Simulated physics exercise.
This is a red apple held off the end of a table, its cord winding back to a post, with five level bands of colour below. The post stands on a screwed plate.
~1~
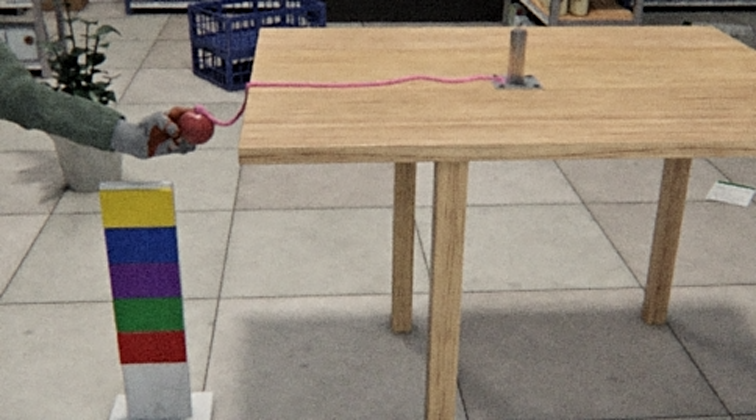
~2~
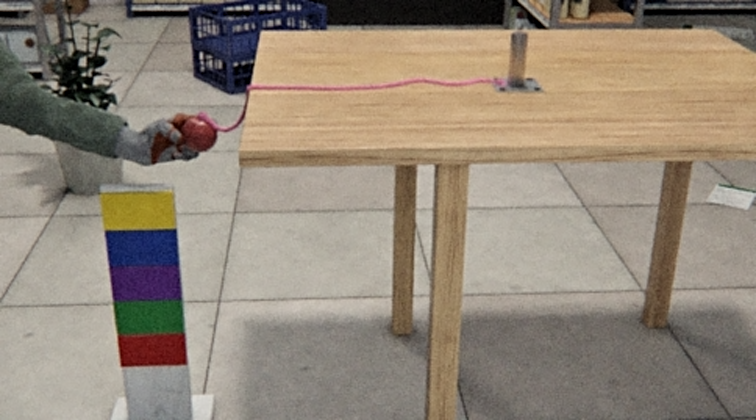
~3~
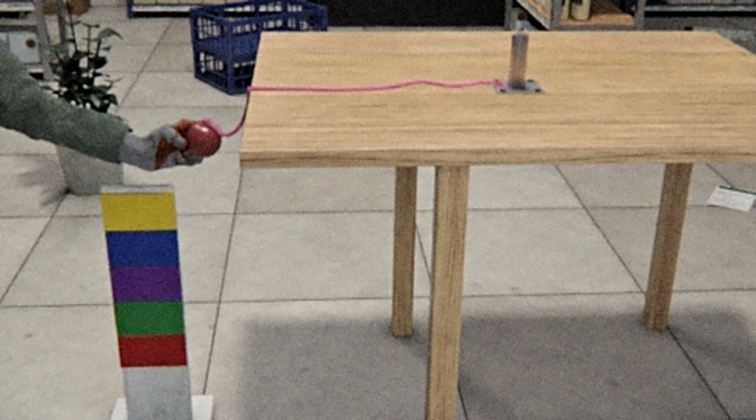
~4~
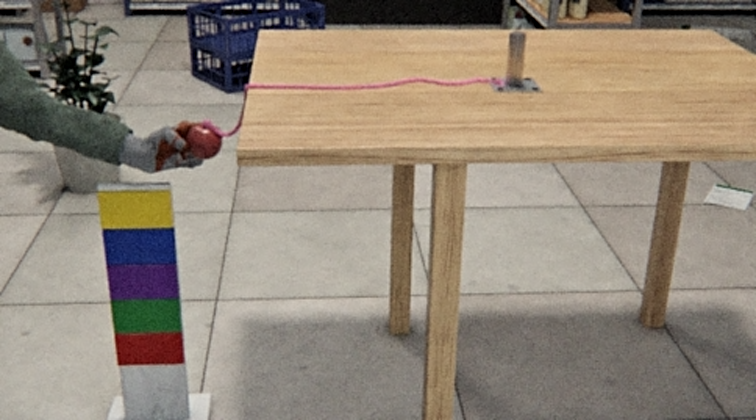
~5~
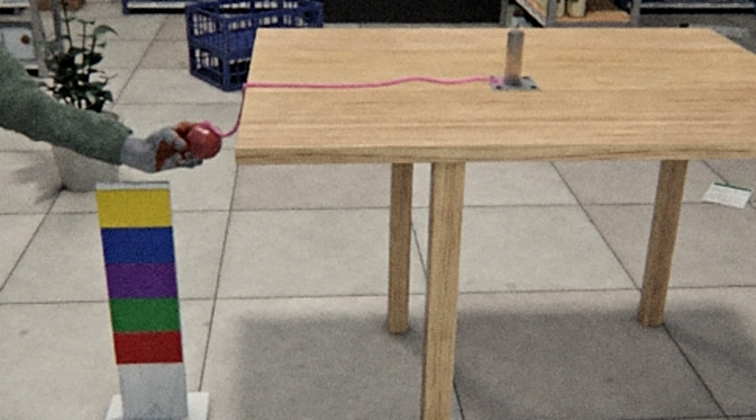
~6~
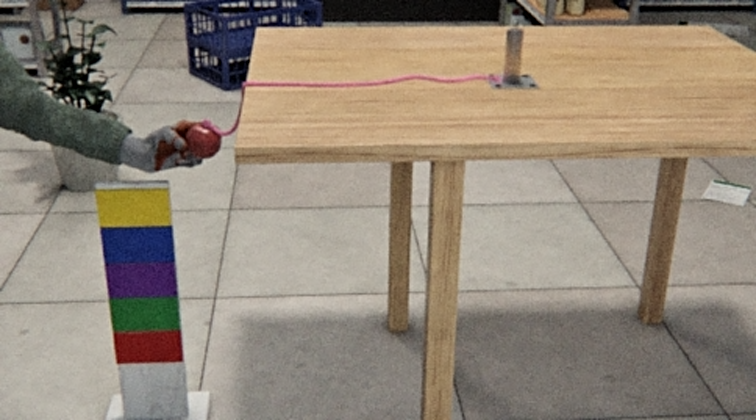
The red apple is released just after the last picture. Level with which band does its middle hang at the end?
The yellow one.
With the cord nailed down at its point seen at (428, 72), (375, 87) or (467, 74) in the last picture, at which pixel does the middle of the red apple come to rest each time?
Near (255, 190), (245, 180) and (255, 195).
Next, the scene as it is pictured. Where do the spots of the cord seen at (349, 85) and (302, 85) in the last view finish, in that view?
About (322, 82), and the other about (275, 82).
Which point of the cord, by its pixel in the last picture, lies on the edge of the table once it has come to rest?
At (268, 84), roughly.
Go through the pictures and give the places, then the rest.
Red apple (197, 127); yellow (137, 209); blue (141, 246); purple (145, 281); green (148, 315); red (152, 348), in the first picture.
Red apple (200, 134); cord through (482, 80) (424, 81) (367, 88) (299, 88) (248, 102), in the second picture.
Red apple (204, 140), in the third picture.
Red apple (204, 142); cord through (481, 80) (422, 80) (365, 87) (297, 87) (246, 101), in the fourth picture.
Red apple (204, 142), in the fifth picture.
Red apple (204, 141); cord through (478, 77) (420, 77) (362, 84) (295, 85) (244, 99), in the sixth picture.
Soon after, apple near (284, 203); level with yellow.
After that, apple near (261, 206); level with yellow.
In the end, apple near (255, 206); level with yellow. The cord holds its middle at yellow.
